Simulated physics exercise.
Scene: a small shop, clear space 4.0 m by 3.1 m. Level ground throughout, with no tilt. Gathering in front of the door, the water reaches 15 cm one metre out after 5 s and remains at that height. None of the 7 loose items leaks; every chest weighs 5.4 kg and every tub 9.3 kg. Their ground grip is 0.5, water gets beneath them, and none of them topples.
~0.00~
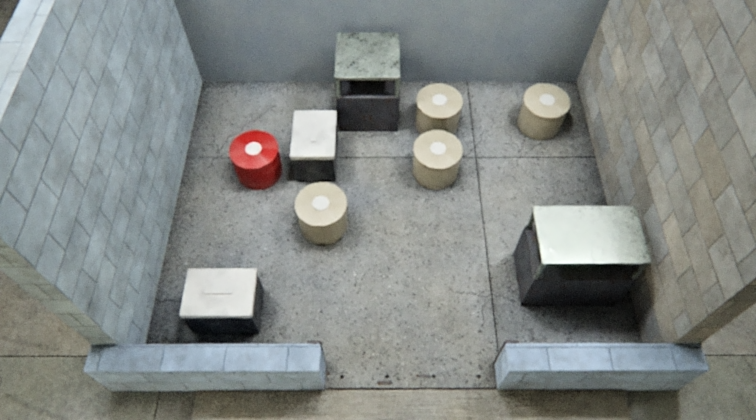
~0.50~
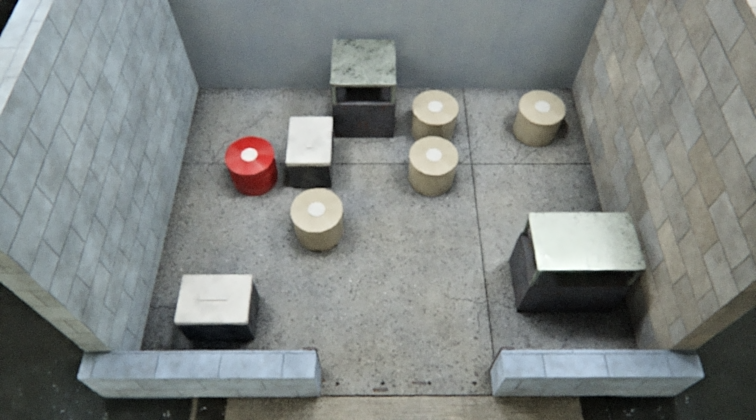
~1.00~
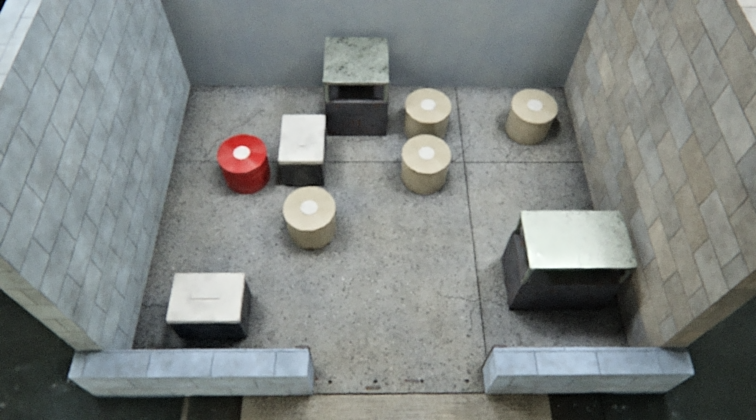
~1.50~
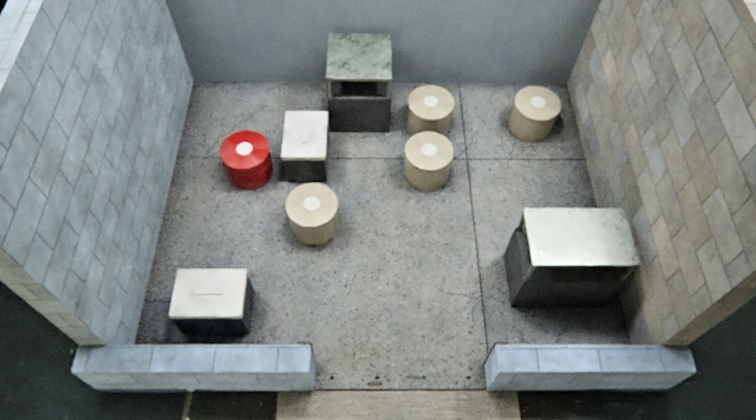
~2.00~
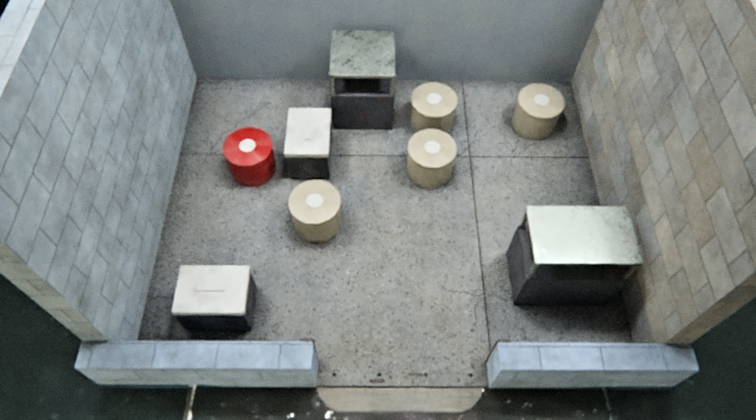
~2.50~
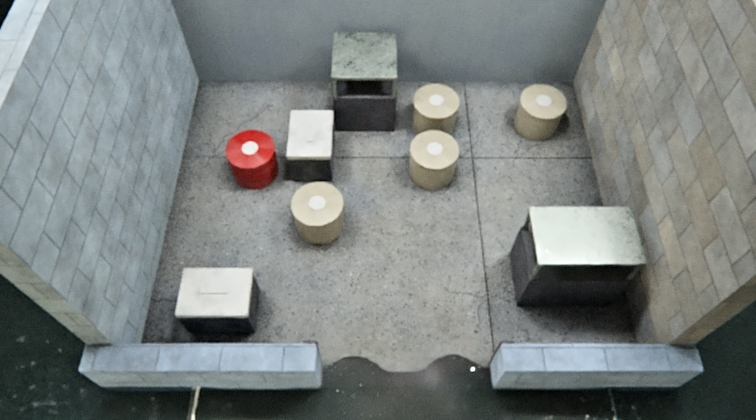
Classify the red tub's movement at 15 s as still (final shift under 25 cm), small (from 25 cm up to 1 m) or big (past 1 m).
Big.
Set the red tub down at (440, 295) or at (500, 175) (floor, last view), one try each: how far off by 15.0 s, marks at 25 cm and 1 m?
In turn: It goes a long way; it creeps a little.
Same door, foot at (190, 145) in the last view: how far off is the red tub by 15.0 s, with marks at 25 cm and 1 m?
You'd see the red tub wander off a long way.
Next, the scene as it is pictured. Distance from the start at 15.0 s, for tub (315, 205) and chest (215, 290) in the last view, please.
They sit 80 cm and 80 cm away, in the order given.
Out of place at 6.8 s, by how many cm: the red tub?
By that time, close to 0 cm.
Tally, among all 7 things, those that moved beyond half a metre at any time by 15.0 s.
That comes to 7.
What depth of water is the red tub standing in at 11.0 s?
Around 8 cm.
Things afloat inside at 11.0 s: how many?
7 of them.
After 3.5 s the red tub is near (250, 149), 0.0 m from its start, aground; 0 afloat.
After 6.8 s the red tub is near (250, 149), 0.0 m from its start, aground; 0 afloat.
After 11.0 s the red tub is near (245, 151), 0.1 m from its start, afloat; 7 afloat.
After 15.0 s the red tub is near (214, 302), 1.5 m from its start, afloat; 7 afloat.
